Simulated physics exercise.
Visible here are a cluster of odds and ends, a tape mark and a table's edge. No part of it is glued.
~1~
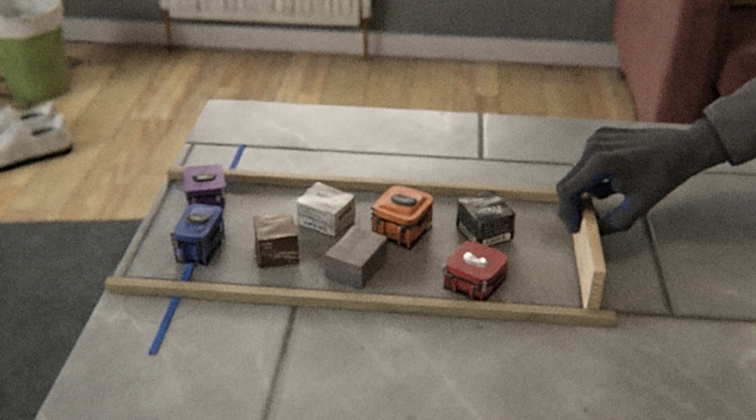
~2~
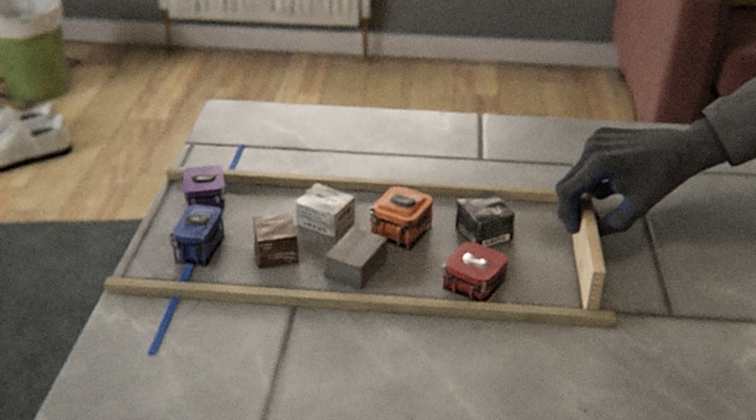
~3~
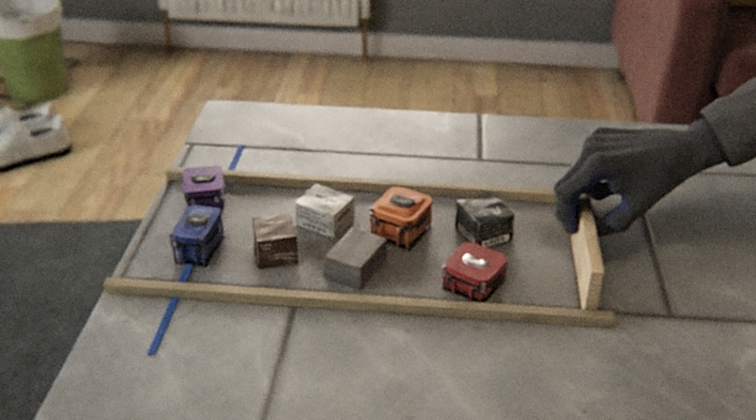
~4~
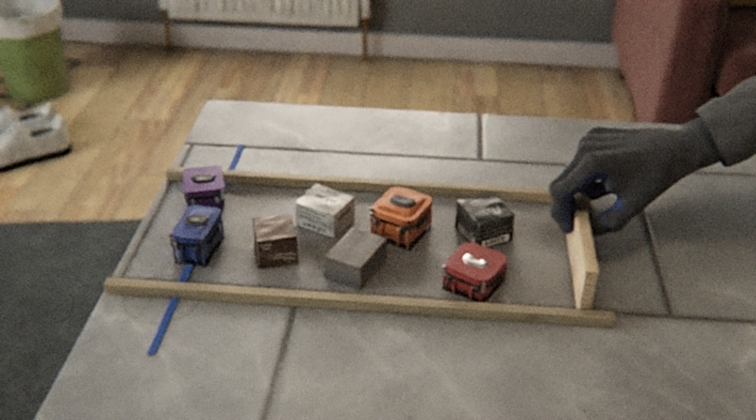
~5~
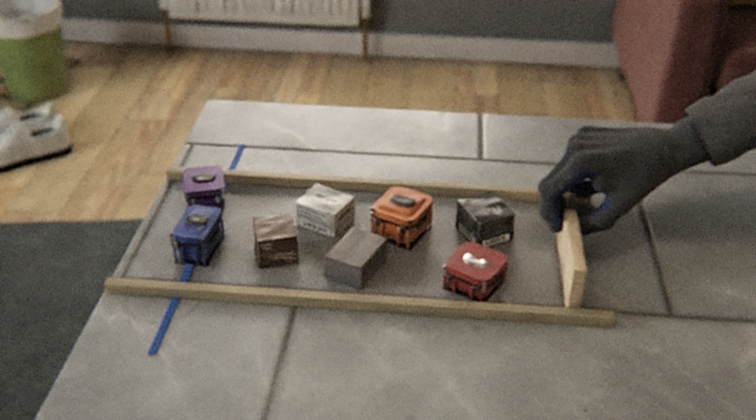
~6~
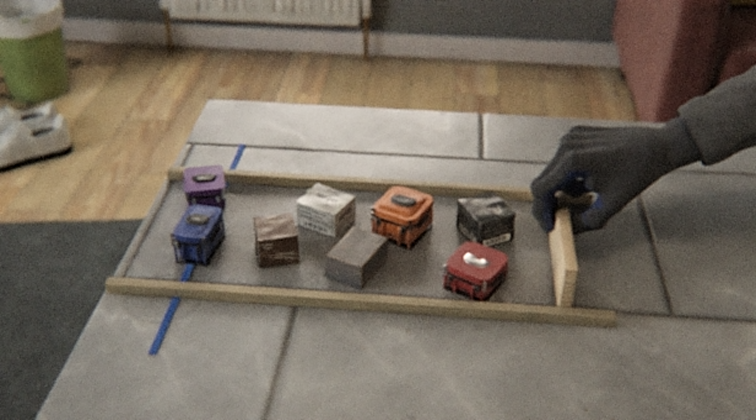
A gloved hand slides a wooden board slightly left toward small boxes that stay still.
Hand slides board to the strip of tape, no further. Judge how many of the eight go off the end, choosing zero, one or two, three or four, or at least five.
Most likely the drop count will come to three or four.
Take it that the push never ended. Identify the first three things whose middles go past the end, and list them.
The blue case, then the white box, then the brown box.
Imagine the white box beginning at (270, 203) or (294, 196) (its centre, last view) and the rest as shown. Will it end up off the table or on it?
In turn it comes down; does not fall.
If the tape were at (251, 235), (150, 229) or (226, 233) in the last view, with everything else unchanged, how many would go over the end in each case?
The three tries give 1, 8 and 3.
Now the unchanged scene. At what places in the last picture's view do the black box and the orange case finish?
Final positions: Near (195, 194); near (145, 206).
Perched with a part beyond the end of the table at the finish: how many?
I get 2.
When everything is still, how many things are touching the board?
That makes 2.
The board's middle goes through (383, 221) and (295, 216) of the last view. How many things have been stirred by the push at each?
The counts are 6 and 8.
Early on, none off yet; purple case at rest near (205, 189); blue case at rest near (199, 235); brown box at rest near (277, 240).
A while later, none off yet; purple case travelled about its own width near (179, 186); blue case travelled about its own width near (163, 233); brown box travelled well along near (201, 232).
Finally, the number that fall off is three or four; lost, white box, brown box, blue case and purple case.
